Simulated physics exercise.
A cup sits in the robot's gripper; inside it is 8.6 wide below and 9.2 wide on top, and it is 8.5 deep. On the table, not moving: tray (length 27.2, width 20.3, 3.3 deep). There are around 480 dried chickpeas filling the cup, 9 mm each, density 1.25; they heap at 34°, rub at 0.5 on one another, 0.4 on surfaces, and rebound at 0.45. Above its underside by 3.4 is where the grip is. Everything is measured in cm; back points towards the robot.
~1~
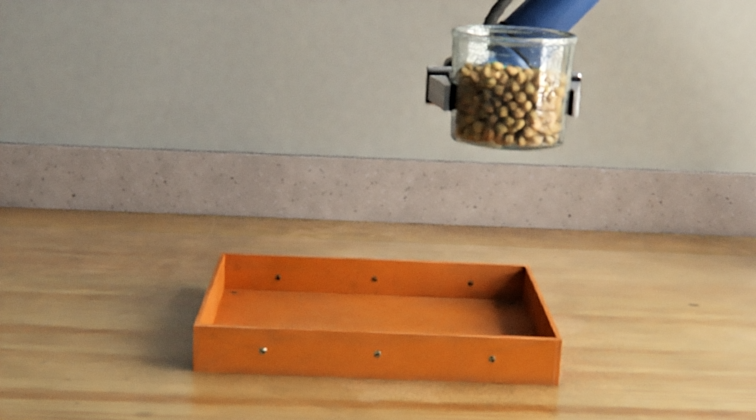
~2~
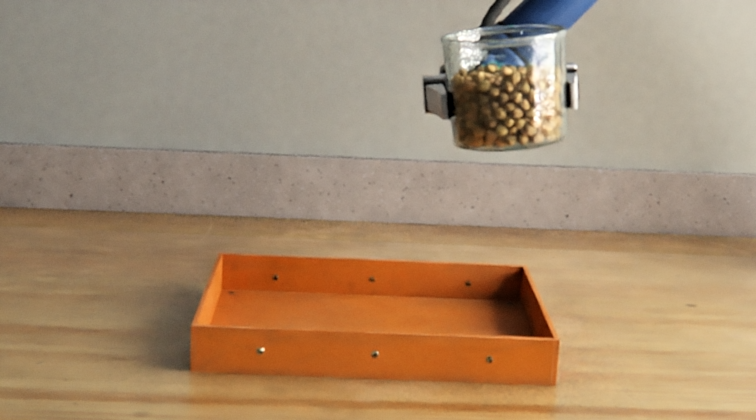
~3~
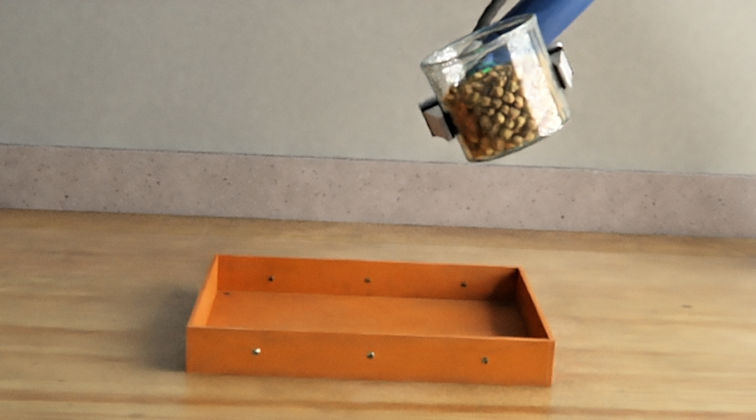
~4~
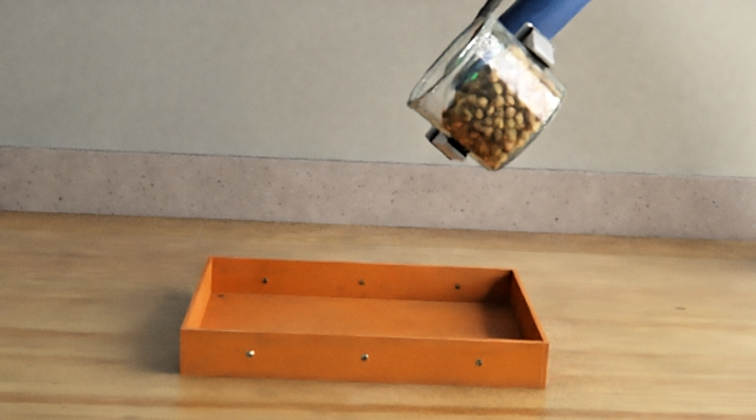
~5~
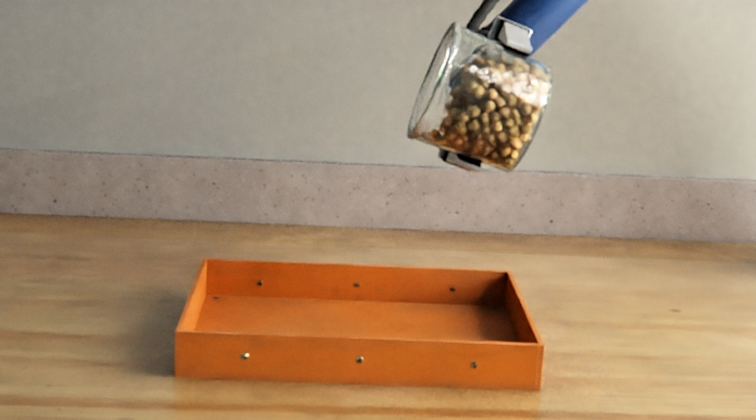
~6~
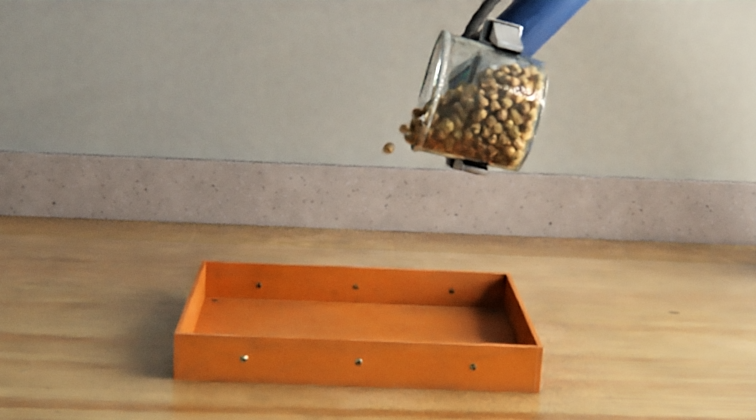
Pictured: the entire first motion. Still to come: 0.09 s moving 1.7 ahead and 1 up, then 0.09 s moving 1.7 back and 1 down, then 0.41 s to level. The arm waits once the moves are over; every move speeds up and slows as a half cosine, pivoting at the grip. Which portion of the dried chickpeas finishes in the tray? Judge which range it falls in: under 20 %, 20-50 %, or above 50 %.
It falls in the 20-50 % range.
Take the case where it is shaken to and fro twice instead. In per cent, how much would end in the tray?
In that case, some 45 per cent.
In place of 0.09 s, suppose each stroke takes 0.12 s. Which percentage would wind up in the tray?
In that case about 15 in a hundred.
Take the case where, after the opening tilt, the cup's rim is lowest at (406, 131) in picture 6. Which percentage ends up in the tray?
It comes out near 15 percent.
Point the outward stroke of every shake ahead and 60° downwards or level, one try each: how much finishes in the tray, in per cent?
Near 10 and 25 percent respectively.
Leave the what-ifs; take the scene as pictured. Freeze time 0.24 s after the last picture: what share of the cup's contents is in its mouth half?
Something near 55 per cent is there.
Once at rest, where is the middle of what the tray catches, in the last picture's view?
It ends up close to (293, 332).
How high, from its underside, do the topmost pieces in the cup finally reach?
Roughly 6.0 cm.
Then, 0.24 s later, tilted 74° forward, highest piece 22 above the table; 387 in the cup, 16 in the tray, 78 in flight or on a rim.
Then, 0.47 s later, tilted 15° forward, highest piece 25 above the table; 353 in the cup, 123 in the tray, 5 in flight or on a rim.
Then, 0.79 s later, level, highest piece 23 above the table; 353 in the cup, 128 in the tray.
Then, 1.84 s later, level, highest piece 23 above the table; 353 in the cup, 128 in the tray.
At rest, 353 in the cup, 128 in the tray. That is 27 % in the tray.
